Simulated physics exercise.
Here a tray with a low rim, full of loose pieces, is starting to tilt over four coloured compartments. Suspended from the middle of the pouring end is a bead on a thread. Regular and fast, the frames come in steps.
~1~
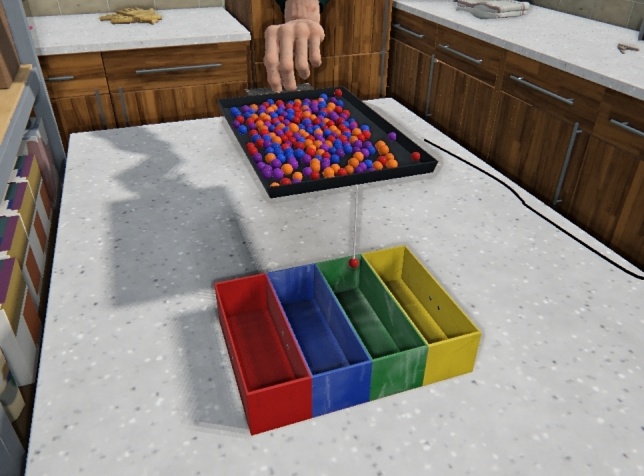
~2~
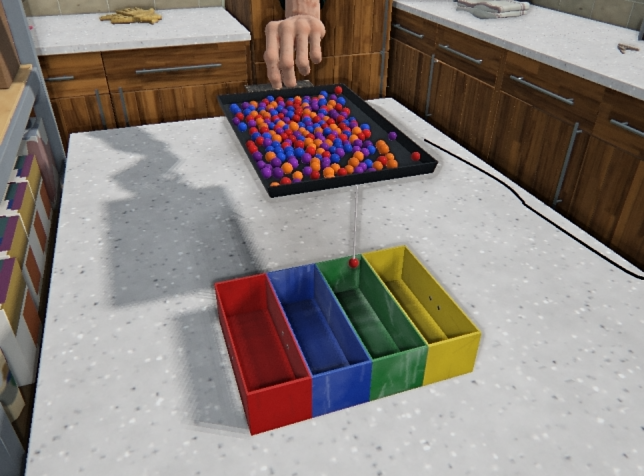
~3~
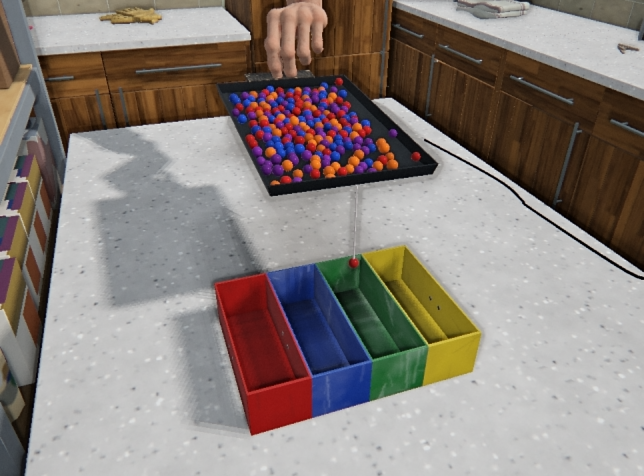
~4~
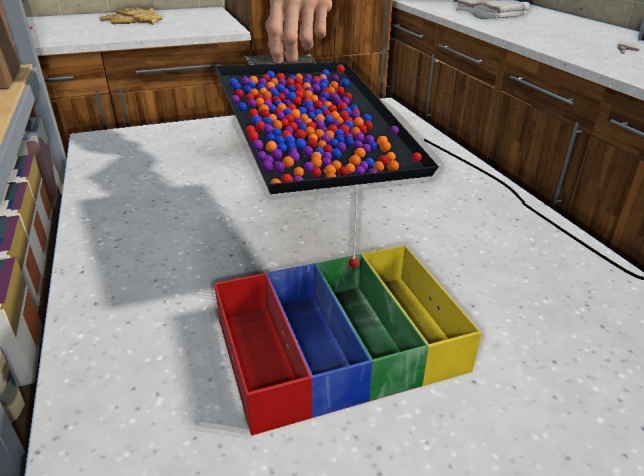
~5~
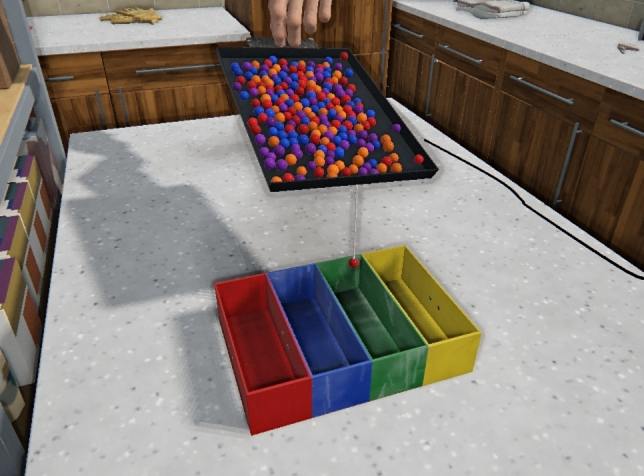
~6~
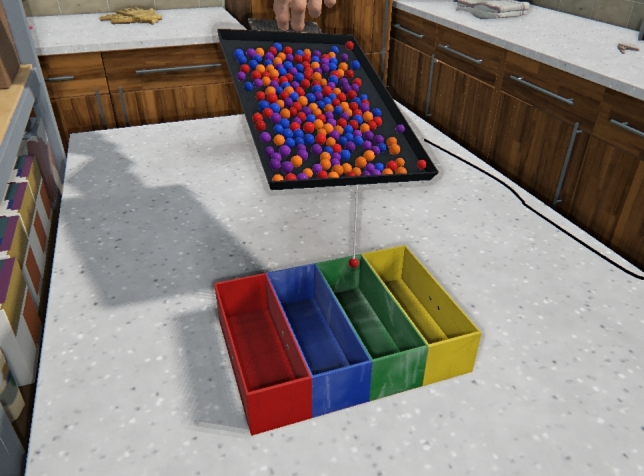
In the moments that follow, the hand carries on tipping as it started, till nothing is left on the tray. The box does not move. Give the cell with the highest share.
Highest share: The yellow cell.
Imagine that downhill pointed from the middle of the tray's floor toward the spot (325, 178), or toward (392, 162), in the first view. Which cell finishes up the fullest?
Blue, then the yellow one.
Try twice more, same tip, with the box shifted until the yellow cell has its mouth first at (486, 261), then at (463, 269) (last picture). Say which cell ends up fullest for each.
With the first placing it's the green cell, with the second it's the cell in green.
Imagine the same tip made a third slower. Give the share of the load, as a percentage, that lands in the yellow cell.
Roughly 40%.
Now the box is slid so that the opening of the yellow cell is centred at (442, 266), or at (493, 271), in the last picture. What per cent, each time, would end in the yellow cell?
50 per cent the first time, 0 per cent the second time.
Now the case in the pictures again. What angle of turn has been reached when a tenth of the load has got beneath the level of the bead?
Roughly 65 degrees from level.
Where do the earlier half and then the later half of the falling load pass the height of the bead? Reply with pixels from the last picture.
Roughly (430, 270) first, then roughly (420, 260).
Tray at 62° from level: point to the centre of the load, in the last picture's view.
Near (393, 160).
Soon, tray tipped steeply; most on the tray; a small part in the yellow cell; a stray few in the green cell; about a quarter falling or outside the box.
A while on, tray tipped right over; a small part on the tray; about a third in the yellow cell; a small part in the green cell; a stray few in the blue cell; a stray few in the red cell; about half falling or outside the box.
Towards the end, tray tipped past a quarter turn; about half in the yellow cell; a small part in the green cell; a stray few in the blue cell; a stray few in the red cell; about half falling or outside the box.
Finally, tray tipped past a quarter turn; about half in the yellow cell; a small part in the green cell; a stray few in the blue cell; a stray few in the red cell; about half outside the box.
